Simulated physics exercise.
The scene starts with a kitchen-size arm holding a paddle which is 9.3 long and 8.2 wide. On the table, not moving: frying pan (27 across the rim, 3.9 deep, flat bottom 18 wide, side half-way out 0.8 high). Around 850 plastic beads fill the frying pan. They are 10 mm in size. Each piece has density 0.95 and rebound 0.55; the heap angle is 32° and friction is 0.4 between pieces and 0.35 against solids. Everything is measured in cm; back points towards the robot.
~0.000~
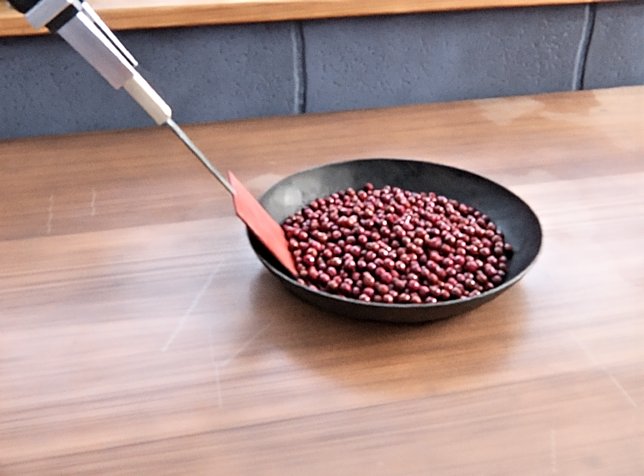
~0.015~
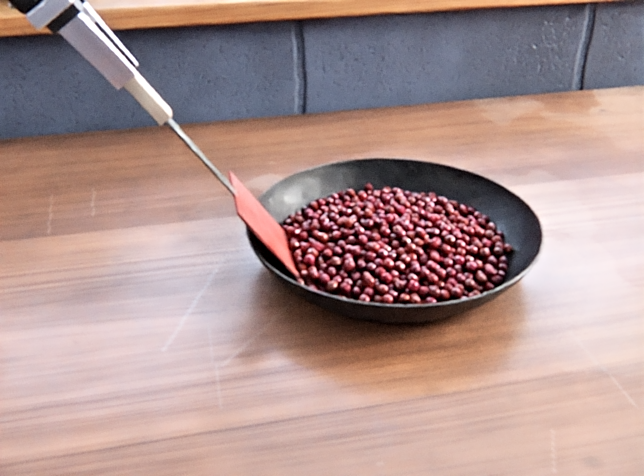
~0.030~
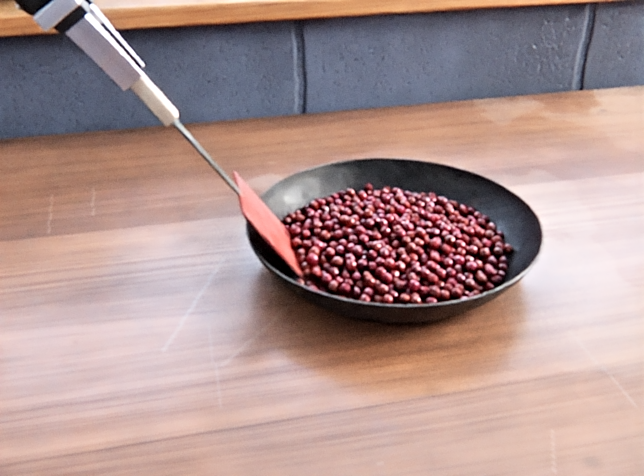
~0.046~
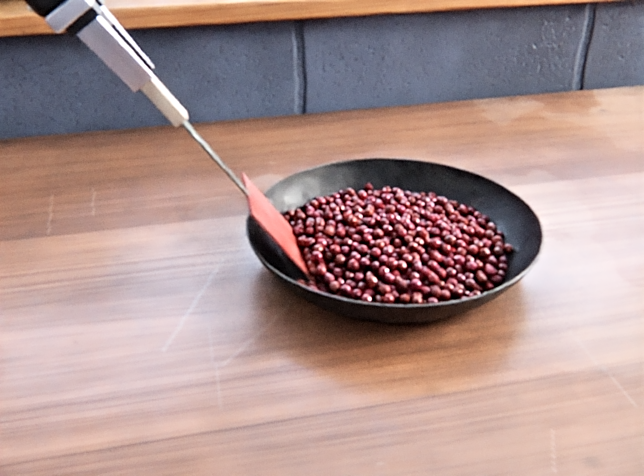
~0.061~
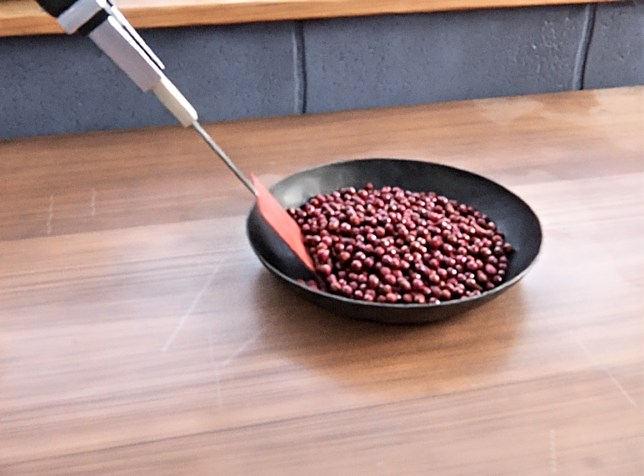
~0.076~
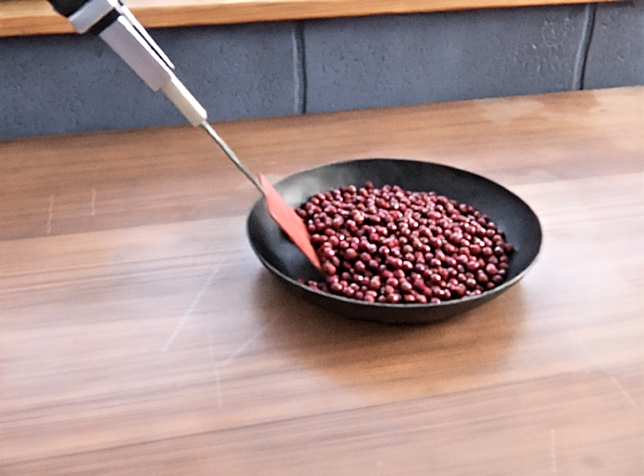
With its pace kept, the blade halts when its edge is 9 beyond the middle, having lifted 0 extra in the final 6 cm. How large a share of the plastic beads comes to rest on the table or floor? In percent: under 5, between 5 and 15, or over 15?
Between 5 and 15 percent.
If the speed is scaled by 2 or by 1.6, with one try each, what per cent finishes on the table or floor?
Roughly 20 per cent on the first try and 15 per cent on the second.
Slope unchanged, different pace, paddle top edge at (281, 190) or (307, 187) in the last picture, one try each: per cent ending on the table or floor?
About 15 and 20 per cent.
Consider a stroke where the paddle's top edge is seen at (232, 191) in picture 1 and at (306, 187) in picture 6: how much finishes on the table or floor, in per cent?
It comes to something like 20 %, give or take.
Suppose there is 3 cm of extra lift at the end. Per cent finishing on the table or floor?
I'd say close to 5 per cent.
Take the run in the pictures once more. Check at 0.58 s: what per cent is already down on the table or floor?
My estimate is roughly 8 %.
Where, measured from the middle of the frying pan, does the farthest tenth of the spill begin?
Seen from above, roughly 25 cm.
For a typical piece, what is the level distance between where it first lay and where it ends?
About 4 cm.
After 0.20 s, sloping 56°, highest piece 4 above the table; 847 in the frying pan.
After 0.32 s, sloping 56°, highest piece 5 above the table; 847 in the frying pan.
After 0.58 s, sloping 56°, highest piece 5 above the table; 778 in the frying pan, 68 on the table or floor, 1 on the blade or in flight.
After 1.63 s, sloping 56°, highest piece 5 above the table; 774 in the frying pan, 73 on the table or floor.
At rest, 774 in the frying pan, 73 on the table or floor. That is 9 % on the table or floor.
